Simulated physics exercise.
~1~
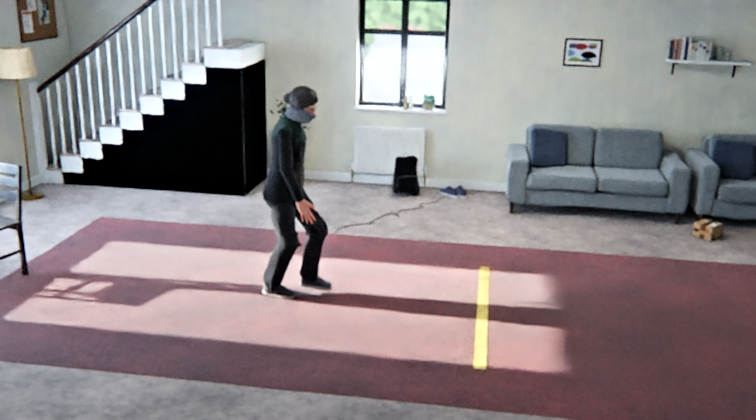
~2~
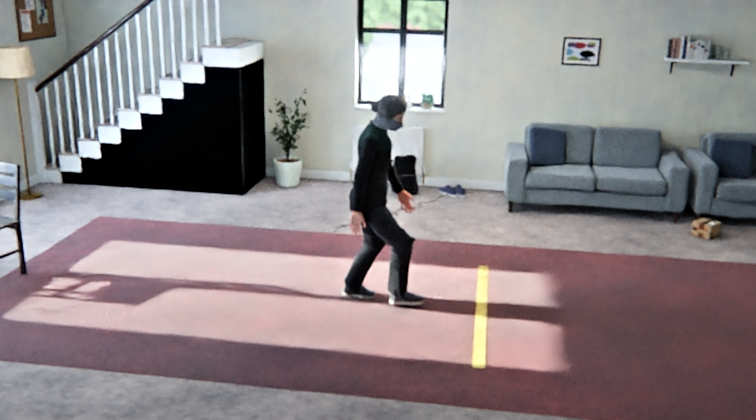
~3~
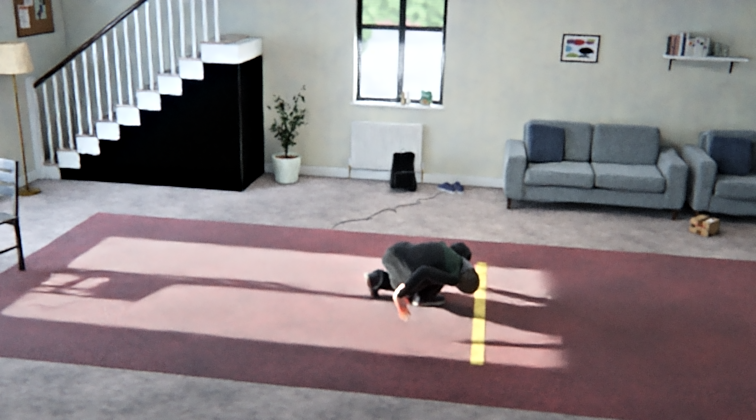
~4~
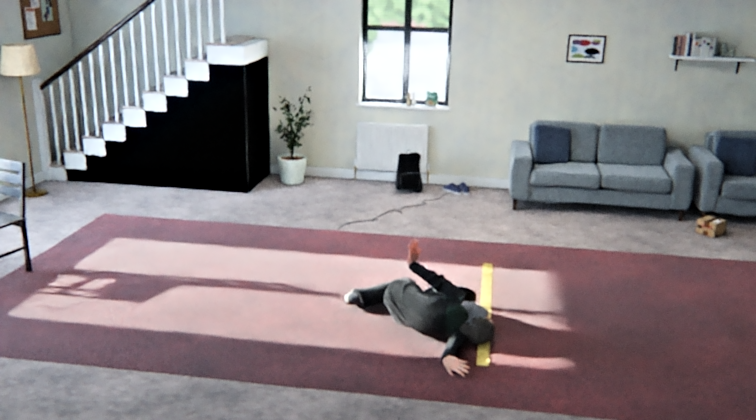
A person in dark clothes and a grey head covering walks rightward across a dark red rug toward a yellow strip, in a sunlit living room seen from a slightly raised, gently swaying view. A white-railed staircase and a potted plant stand at the left, a window is behind, and grey sofas sit at the right. Nearing the strip, the person folds forward and drops low, head down and knees bent. The body then sprawls on the rug, one arm raised and the other hand reaching the floor, with the head down right beside the strip.
